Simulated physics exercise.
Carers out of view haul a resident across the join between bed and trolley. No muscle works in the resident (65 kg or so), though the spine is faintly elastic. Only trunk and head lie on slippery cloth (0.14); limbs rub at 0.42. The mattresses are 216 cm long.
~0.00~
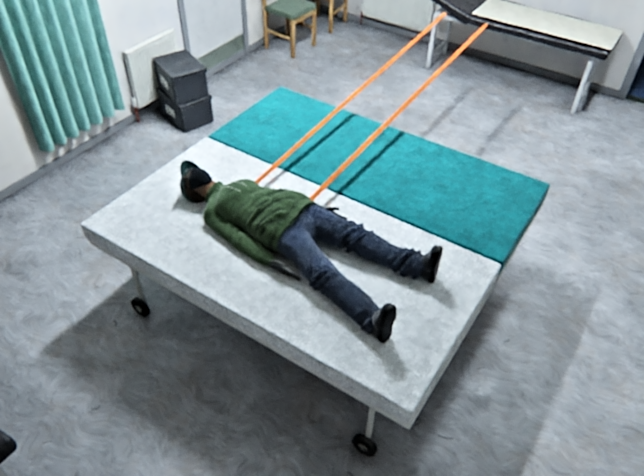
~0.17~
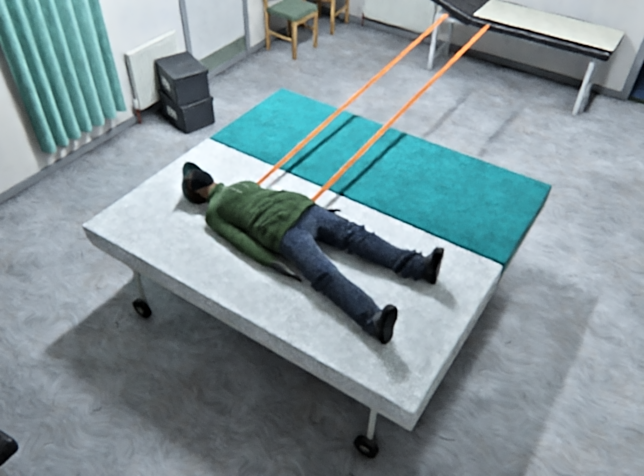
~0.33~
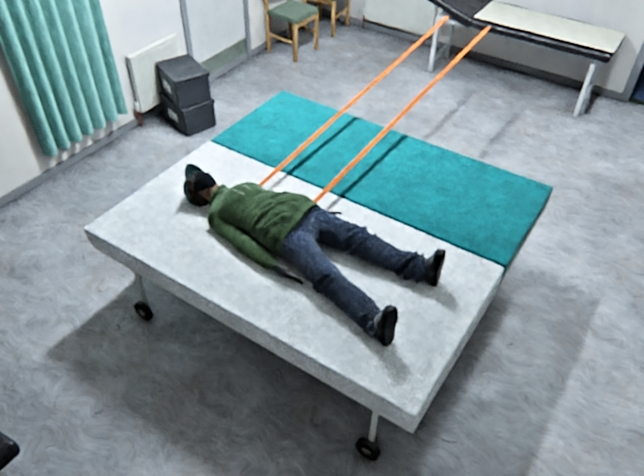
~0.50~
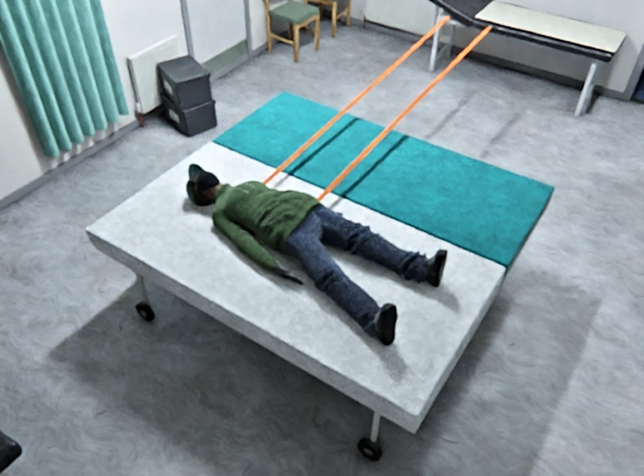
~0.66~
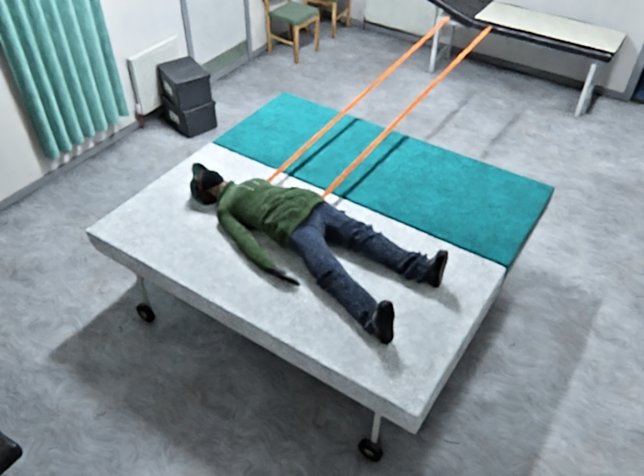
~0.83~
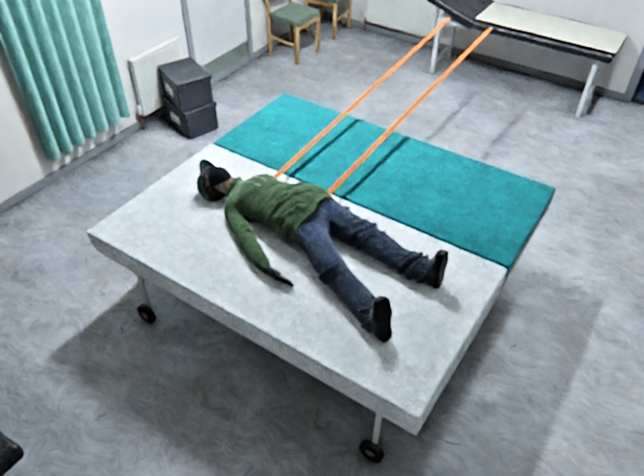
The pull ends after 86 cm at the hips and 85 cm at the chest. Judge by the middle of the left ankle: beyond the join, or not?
Here the left ankle ends beyond the join.
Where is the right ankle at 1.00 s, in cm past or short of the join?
Some 76 cm short of it.
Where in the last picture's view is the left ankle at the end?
At about (446, 223).
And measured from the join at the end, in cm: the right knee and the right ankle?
Right knee 4 short, right ankle 40 short.
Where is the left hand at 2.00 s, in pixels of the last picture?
Near (385, 168).
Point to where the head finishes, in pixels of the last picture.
At about (282, 130).
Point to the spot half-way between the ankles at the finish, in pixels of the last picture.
Around (406, 237).
After 1.00 s the left ankle is 34 cm short of the join, near (426, 272) in the last picture's view; the right ankle 76 cm short of the join.
After 1.50 s the left ankle is 28 cm short of the join, near (418, 260) in the last picture's view.
After 2.00 s the left ankle is 3 cm short of the join, near (437, 235) in the last picture's view.
When all is still (3.4 s), head crosses the join; left hand crosses the join; right hand stops short of the join; left ankle crosses the join; right ankle stops short of the join; right knee stops short of the join.
